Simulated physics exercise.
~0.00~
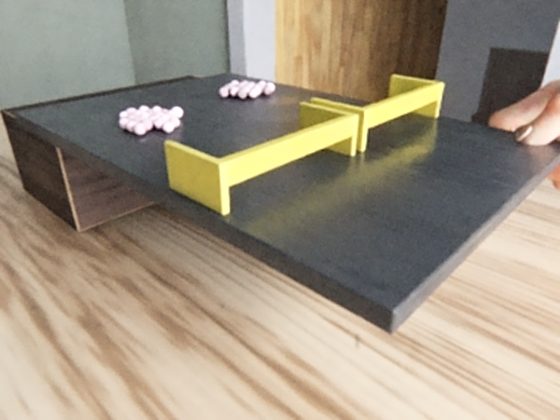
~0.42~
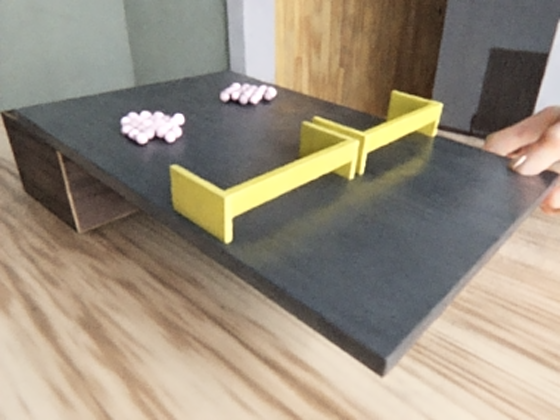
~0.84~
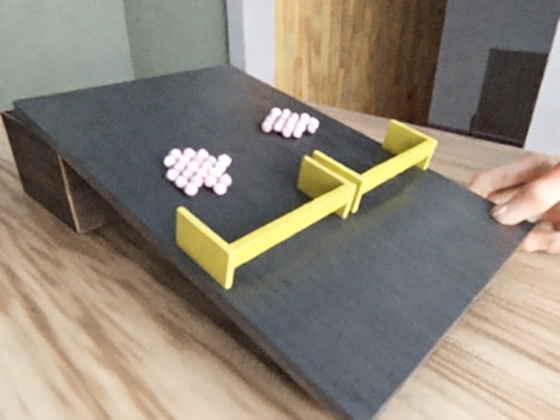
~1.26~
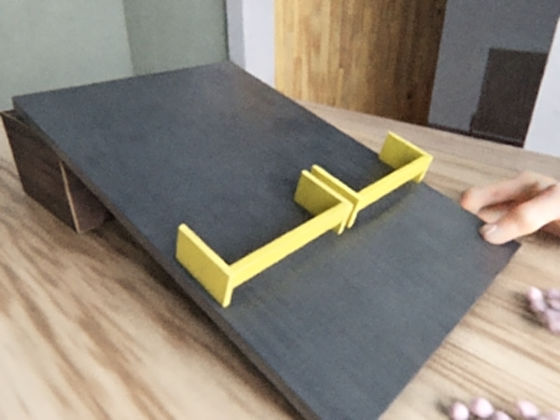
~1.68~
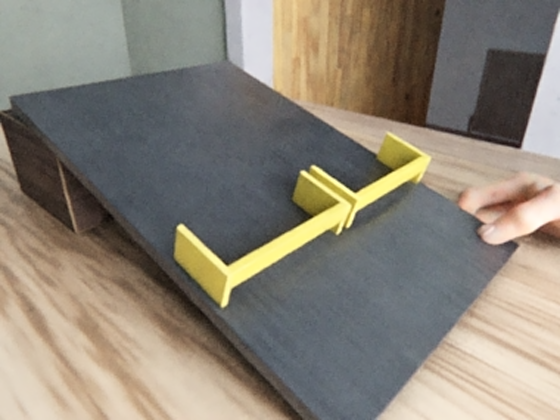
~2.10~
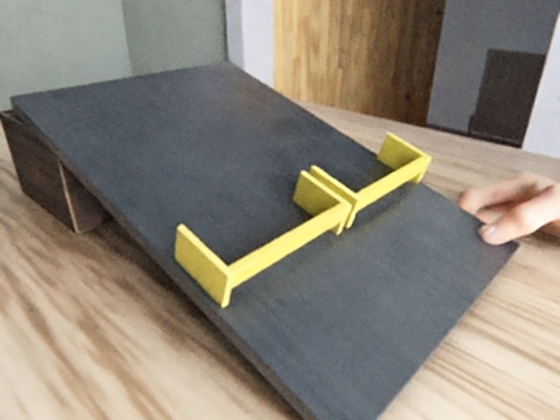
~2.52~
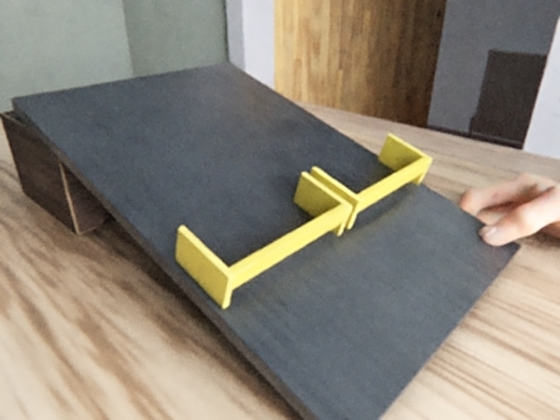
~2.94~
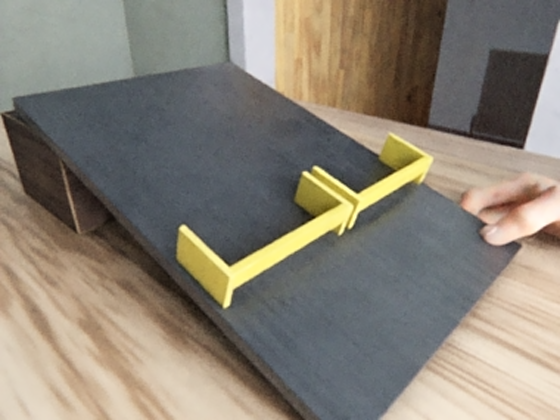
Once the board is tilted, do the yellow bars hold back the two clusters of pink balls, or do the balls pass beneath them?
Both clusters pass beneath the yellow bars, the nearer one as well as the farther one, and none of the balls stay behind on the board.
